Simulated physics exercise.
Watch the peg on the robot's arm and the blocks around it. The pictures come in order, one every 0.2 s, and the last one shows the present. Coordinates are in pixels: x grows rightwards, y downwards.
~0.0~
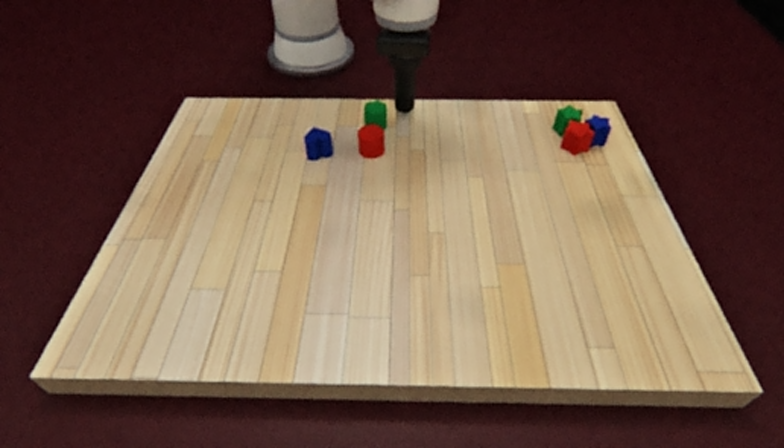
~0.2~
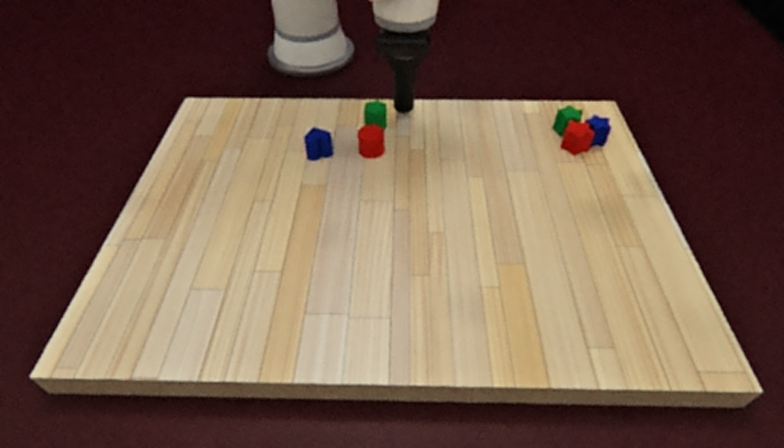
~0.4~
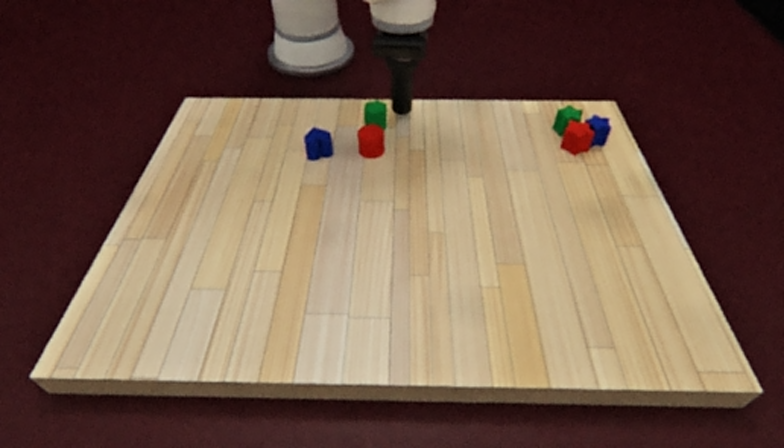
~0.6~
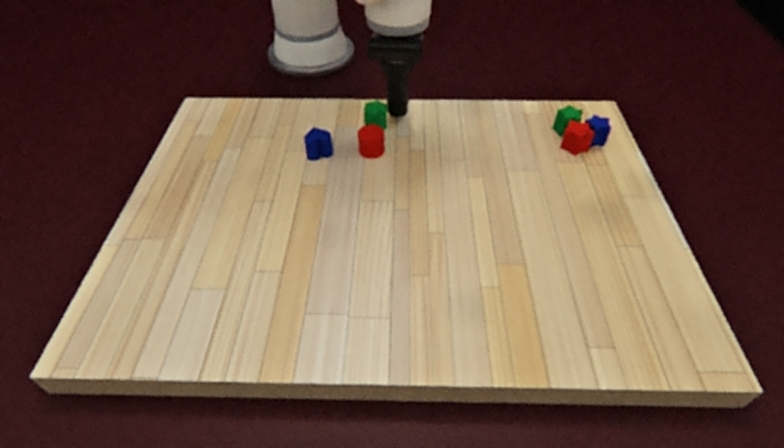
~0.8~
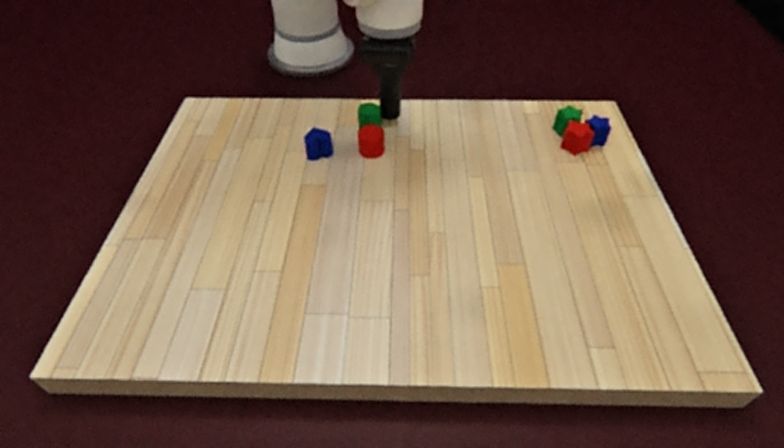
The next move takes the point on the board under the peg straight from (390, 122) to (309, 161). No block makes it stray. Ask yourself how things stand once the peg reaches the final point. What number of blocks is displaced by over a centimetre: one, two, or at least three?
It should be two.
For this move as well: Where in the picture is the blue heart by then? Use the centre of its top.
I'd guess (284, 144).
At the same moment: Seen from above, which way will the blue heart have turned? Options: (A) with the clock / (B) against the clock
The answer is A.
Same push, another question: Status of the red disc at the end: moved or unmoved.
It keeps its spot.
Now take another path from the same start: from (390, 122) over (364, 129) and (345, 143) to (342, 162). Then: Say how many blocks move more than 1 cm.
One gets moved.
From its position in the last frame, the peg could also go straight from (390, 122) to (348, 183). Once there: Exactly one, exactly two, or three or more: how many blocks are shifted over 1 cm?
The push will move two blocks.
On the path given first. One third of the way, peg (364, 127); green six-sided block (341, 115), turned 55° clockwise.
Two thirds of the way, peg (336, 140); blue heart (313, 136); green six-sided block (323, 118).
At the end, peg (308, 154); blue heart (284, 144), turned 55° clockwise; green six-sided block (323, 118), turned 130° clockwise; red disc in place.
